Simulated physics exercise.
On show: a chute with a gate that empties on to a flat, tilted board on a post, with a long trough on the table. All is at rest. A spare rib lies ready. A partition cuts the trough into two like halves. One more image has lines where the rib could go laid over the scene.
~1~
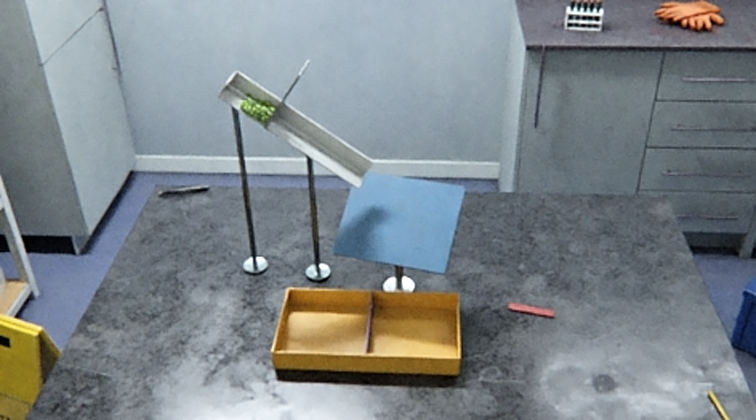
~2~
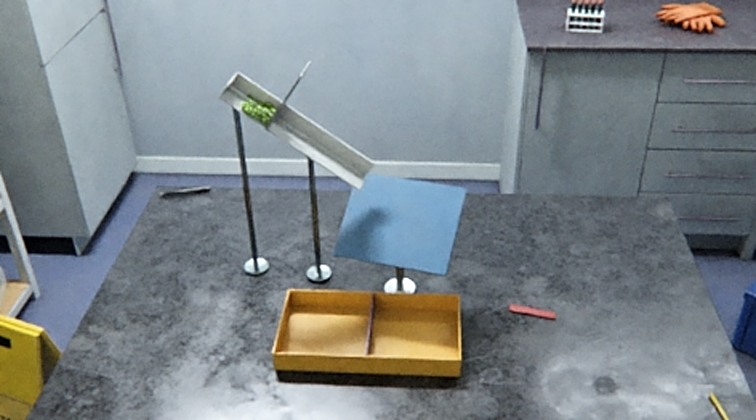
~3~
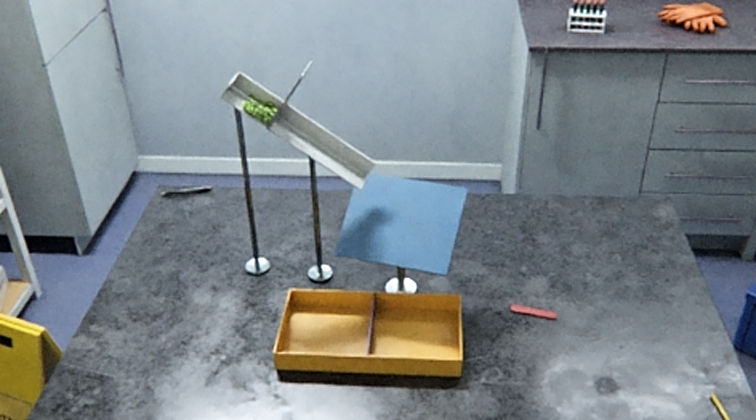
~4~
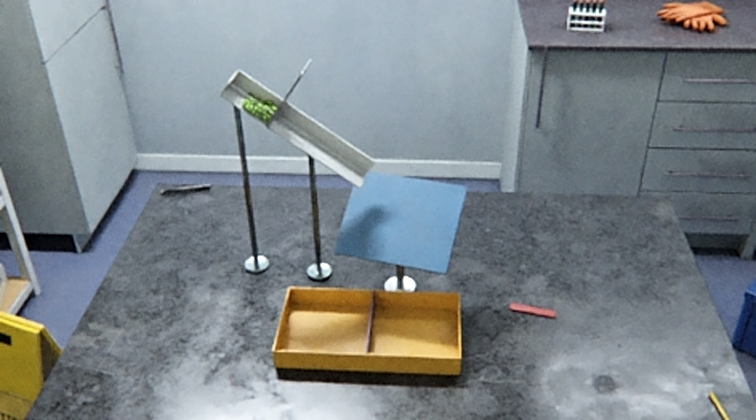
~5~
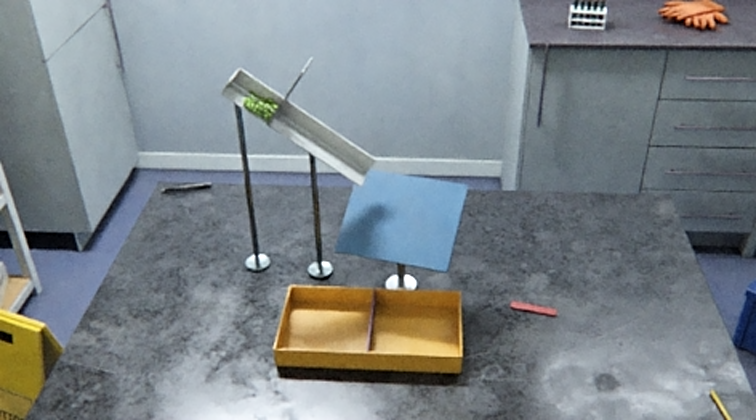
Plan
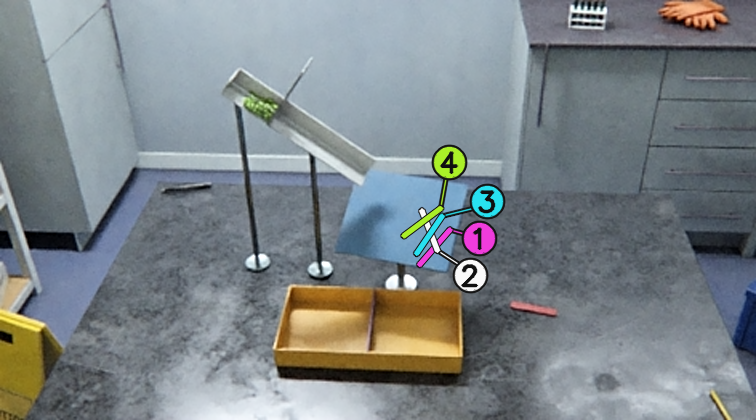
Green dried peas rest behind a gate near the top of a sloping chute, above a tilted blue board on a post and a divided yellow trough on a grey table, and nothing visibly moves throughout.
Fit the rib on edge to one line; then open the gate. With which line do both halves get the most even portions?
4.
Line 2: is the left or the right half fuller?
The right half.
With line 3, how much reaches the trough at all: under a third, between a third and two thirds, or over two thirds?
Line 3 gives over two thirds.
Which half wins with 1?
More lands on the right.
On the marked copy, line 1 from (449, 229) to (419, 264); line 2 from (421, 210) to (437, 250); line 3 from (442, 216) to (416, 253); line 4 from (440, 208) to (403, 235).
For line 1, of what is caught, just a few in the left half, almost all in the right.
For line 2, of what is caught, not one piece in the left half, every piece in the right.
For line 3, of what is caught, just a few in the left half, almost all in the right.
For line 4, of what is caught, roughly half in the left half, roughly half in the right.
